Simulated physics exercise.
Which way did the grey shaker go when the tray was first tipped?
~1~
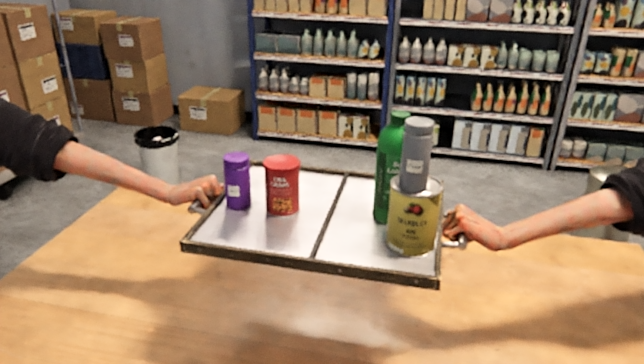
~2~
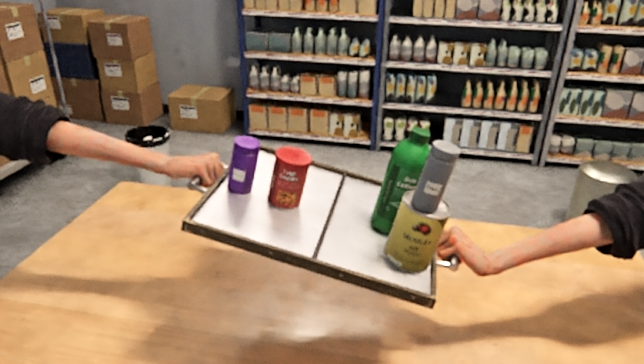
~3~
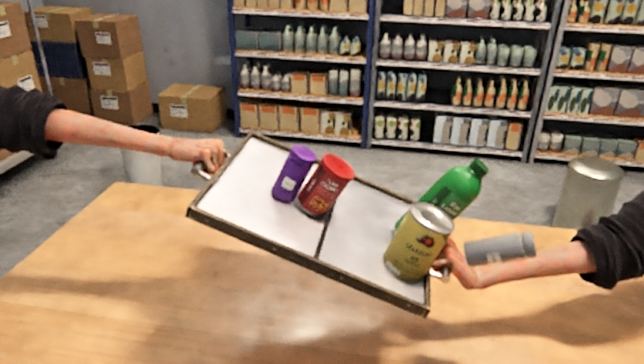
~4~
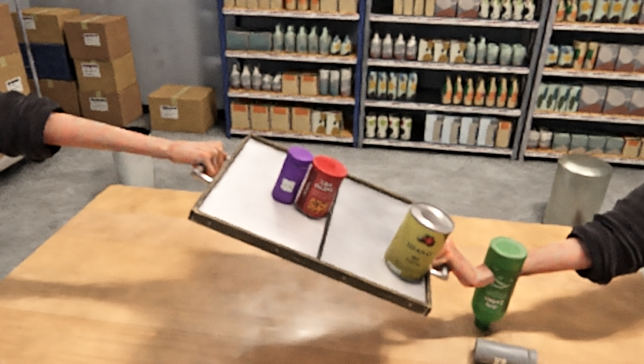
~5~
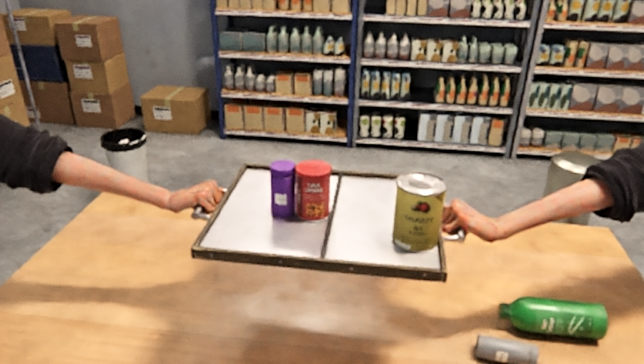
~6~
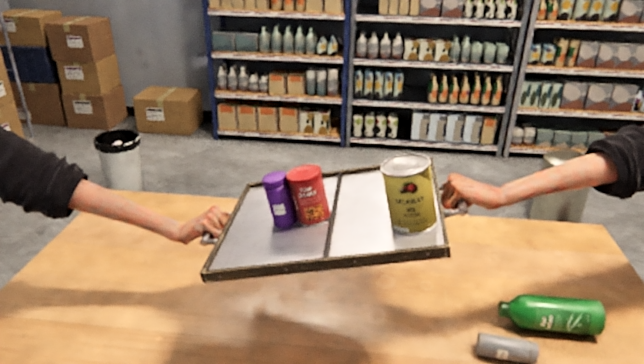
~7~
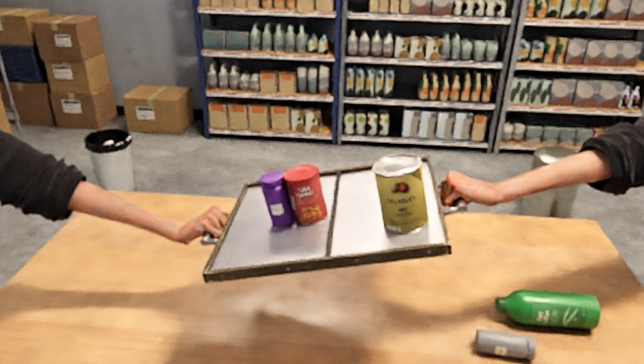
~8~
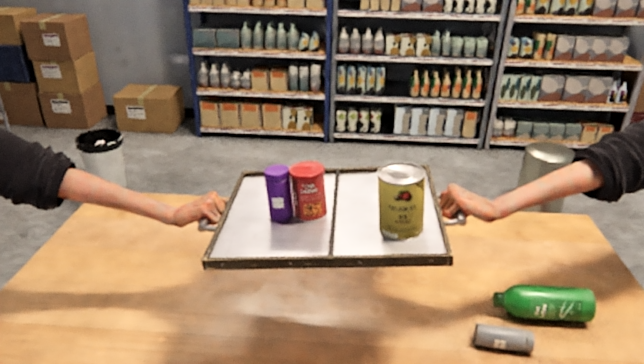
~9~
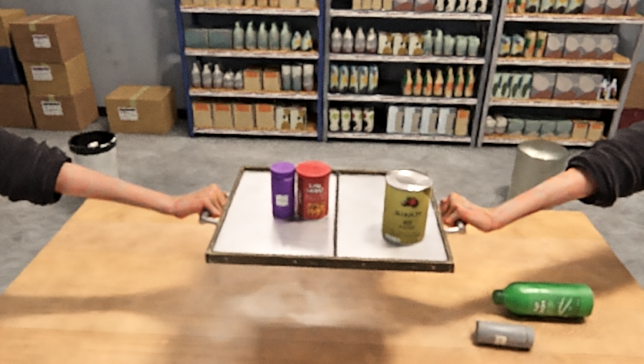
The grey shaker went downward, dropping off the right side of the tray and ending up on its side on the table.
